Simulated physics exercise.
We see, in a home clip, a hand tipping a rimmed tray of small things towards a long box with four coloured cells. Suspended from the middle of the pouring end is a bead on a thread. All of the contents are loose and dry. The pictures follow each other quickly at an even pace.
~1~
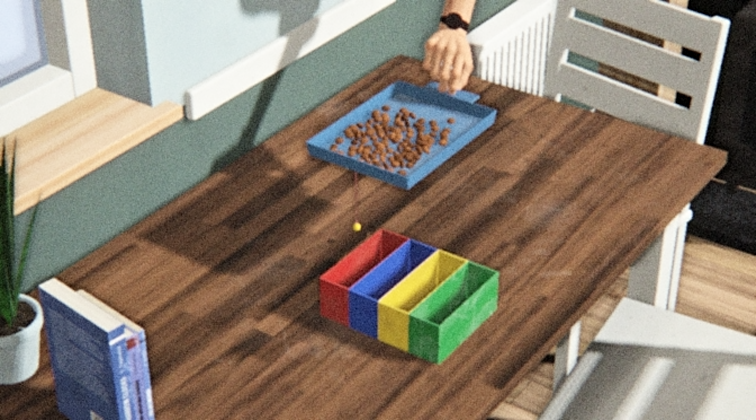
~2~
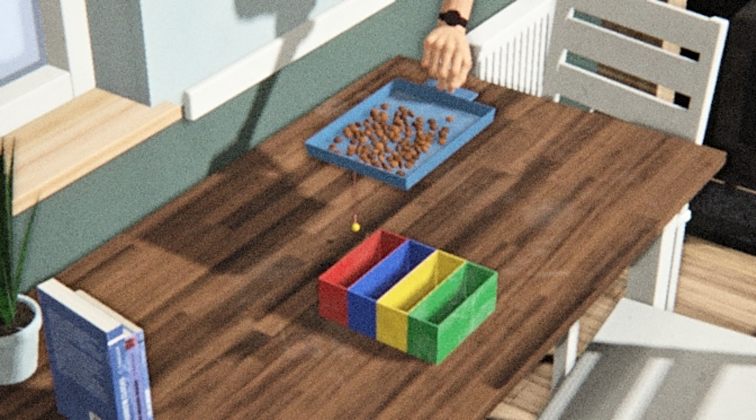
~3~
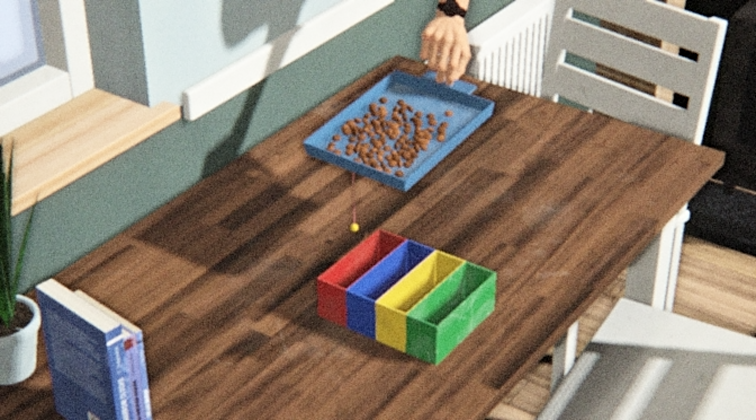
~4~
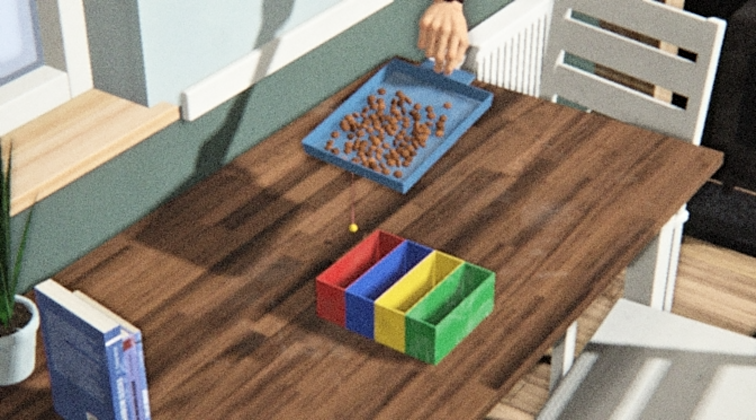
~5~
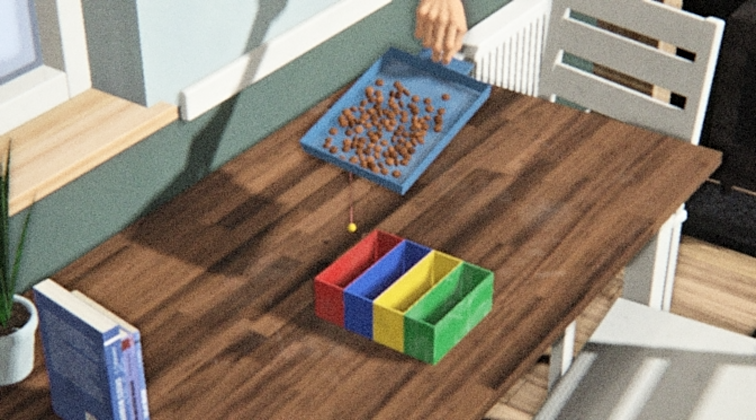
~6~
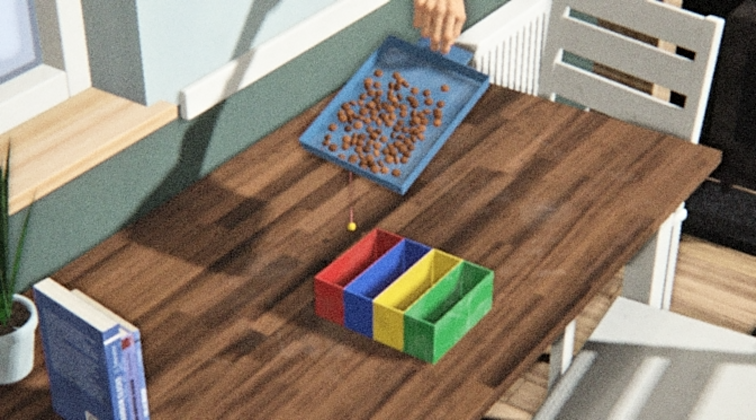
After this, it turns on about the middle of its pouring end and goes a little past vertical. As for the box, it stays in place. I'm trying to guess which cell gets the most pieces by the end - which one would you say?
I would say the blue one.
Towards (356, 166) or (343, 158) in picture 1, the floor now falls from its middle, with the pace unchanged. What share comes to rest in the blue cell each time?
Respectively 0 and 0 in a hundred.
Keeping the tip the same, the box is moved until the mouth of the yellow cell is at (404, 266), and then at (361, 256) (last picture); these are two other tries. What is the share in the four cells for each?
You'd get about 100 per cent first and about 100 per cent second.
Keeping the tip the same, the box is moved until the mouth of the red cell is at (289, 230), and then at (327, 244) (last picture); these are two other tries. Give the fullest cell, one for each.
In order: That green cell, the cell in yellow.
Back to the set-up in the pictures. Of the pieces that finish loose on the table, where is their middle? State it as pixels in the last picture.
Estimate: About (318, 288).
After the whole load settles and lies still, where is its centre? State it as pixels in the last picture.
At about (373, 300), give or take.
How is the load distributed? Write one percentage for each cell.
Shares in percent - red cell 40, blue cell 50, yellow cell 0, green cell 0.
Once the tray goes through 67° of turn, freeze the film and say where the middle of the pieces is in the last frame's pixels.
Its middle sits at about pixel (375, 148).
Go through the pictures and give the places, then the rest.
The first frame shows corners of the pouring end at (309, 142) and (407, 176), level; middle of the load at (395, 141), bits of dog kibble; bead on its thread at (357, 227); red cell at (335, 298); blue cell at (364, 310); yellow cell at (394, 323); green cell at (424, 335).
The second frame shows corners of the pouring end at (308, 142) and (406, 177), level; middle of the load at (394, 140).
The third frame shows corners of the pouring end at (306, 142) and (405, 179), tipped barely, lowest at the right corner; middle of the load at (393, 137).
The fourth frame shows corners of the pouring end at (304, 141) and (403, 182), tipped a little, lowest at the right corner; middle of the load at (391, 133).
The fifth frame shows corners of the pouring end at (302, 141) and (402, 184), tipped clearly, lowest at the right corner; middle of the load at (386, 124).
The sixth frame shows corners of the pouring end at (302, 139) and (401, 185), tipped clearly, lowest at the right corner; middle of the load at (389, 124); red cell at (330, 298); blue cell at (359, 310); yellow cell at (389, 322); green cell at (419, 335).
Soon after the last picture, tray tipped steeply; all on the tray.
A little later, tray tipped past a quarter turn; about a quarter on the tray; about a third in the blue cell; about a quarter in the red cell; a stray few in the yellow cell; about a quarter falling or outside the box.
Later still, tray tipped past a quarter turn; about half in the blue cell; about a third in the red cell; a stray few in the green cell; a small part falling or outside the box.
At rest, tray tipped past a quarter turn; about half in the blue cell; about a third in the red cell; a stray few in the green cell; none in the yellow cell; a small part outside the box.
